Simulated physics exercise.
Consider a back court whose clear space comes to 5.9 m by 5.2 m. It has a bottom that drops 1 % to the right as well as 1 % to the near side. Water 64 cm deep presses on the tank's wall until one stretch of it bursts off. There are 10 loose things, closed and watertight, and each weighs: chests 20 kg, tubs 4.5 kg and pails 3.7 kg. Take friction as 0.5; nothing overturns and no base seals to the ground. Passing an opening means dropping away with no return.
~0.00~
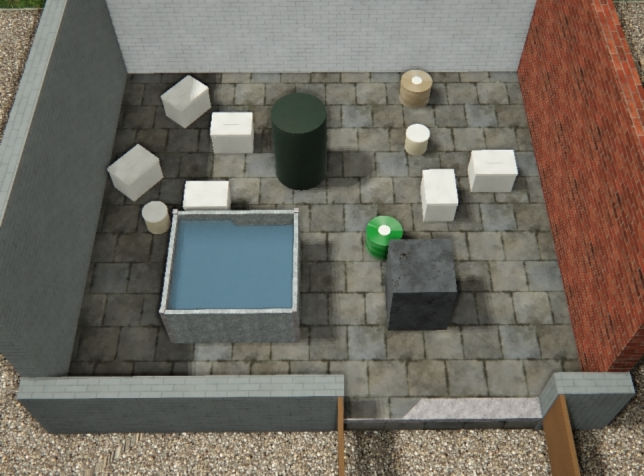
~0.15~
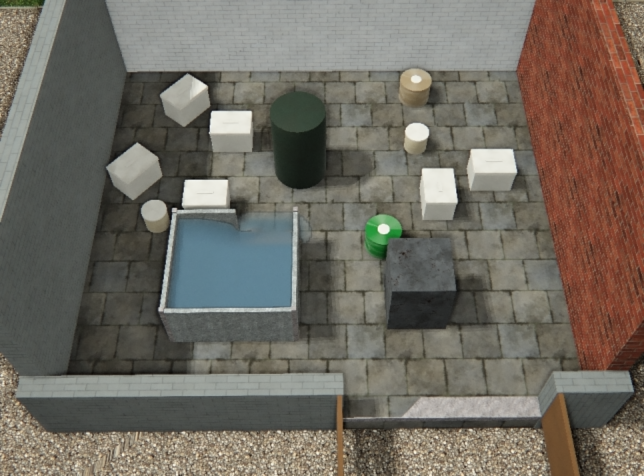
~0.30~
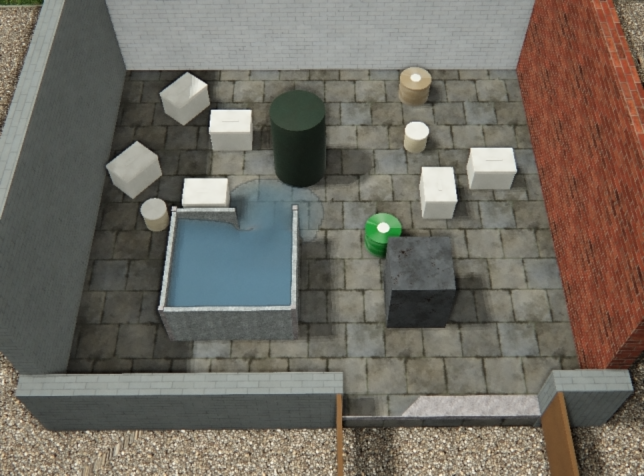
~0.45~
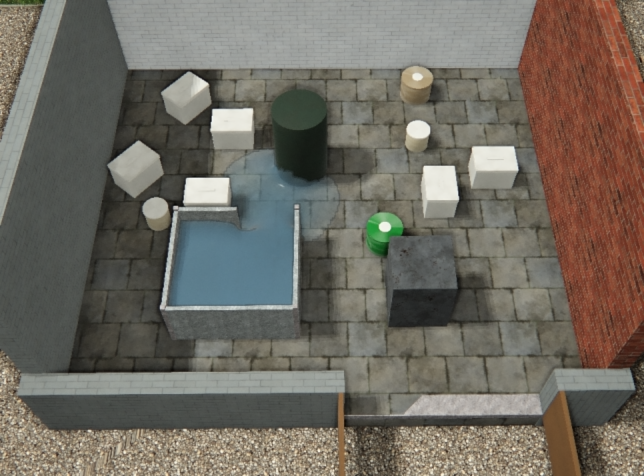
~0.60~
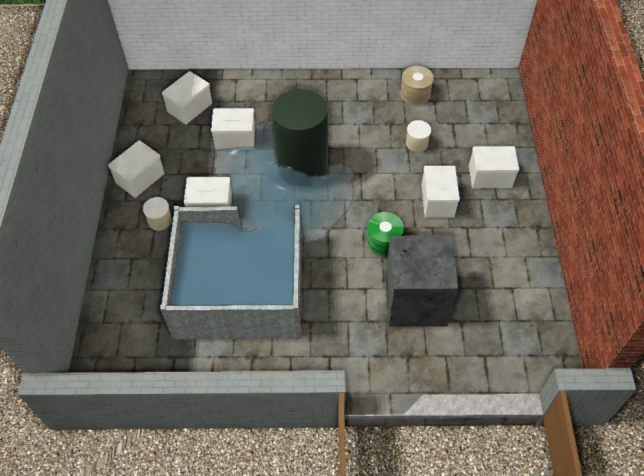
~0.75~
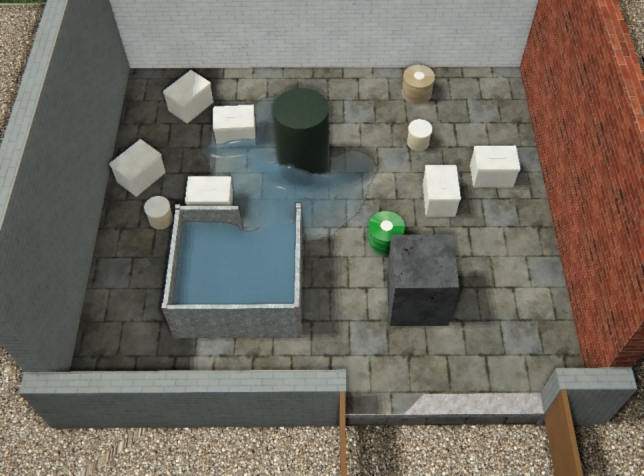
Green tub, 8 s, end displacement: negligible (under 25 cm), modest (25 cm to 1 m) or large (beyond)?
I'm guessing it fails to move much.
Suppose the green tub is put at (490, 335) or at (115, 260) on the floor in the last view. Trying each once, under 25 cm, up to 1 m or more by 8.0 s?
Try one: It shifts somewhat. Try two: It is washed away.
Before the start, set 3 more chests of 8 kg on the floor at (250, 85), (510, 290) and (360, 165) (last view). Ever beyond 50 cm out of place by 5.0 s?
Spot by spot, in turn: Exceeds it, falls short, exceeds it.
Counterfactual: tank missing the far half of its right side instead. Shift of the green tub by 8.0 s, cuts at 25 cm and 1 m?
Outcome for the green tub: Long-distance displacement.
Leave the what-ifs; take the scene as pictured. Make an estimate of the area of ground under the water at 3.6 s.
Roughly 21 m2.
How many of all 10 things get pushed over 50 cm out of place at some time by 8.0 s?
That makes 5.
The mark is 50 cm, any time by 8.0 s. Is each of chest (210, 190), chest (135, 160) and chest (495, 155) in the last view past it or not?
In turn: Short of it, short of it, under.
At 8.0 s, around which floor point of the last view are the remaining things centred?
Close to (337, 164).
After 1.6 s the green tub is near (386, 226), 0.0 m from its start, aground; 0 of 10 are out; 0 afloat.
After 3.6 s the green tub is near (386, 226), 0.0 m from its start, aground; 0 of 10 are out; 4 afloat.
After 5.6 s the green tub is near (386, 226), 0.0 m from its start, aground; 0 of 10 are out; 2 afloat.
After 8.0 s the green tub is near (386, 226), 0.0 m from its start, aground; 0 of 10 are out; 2 afloat.
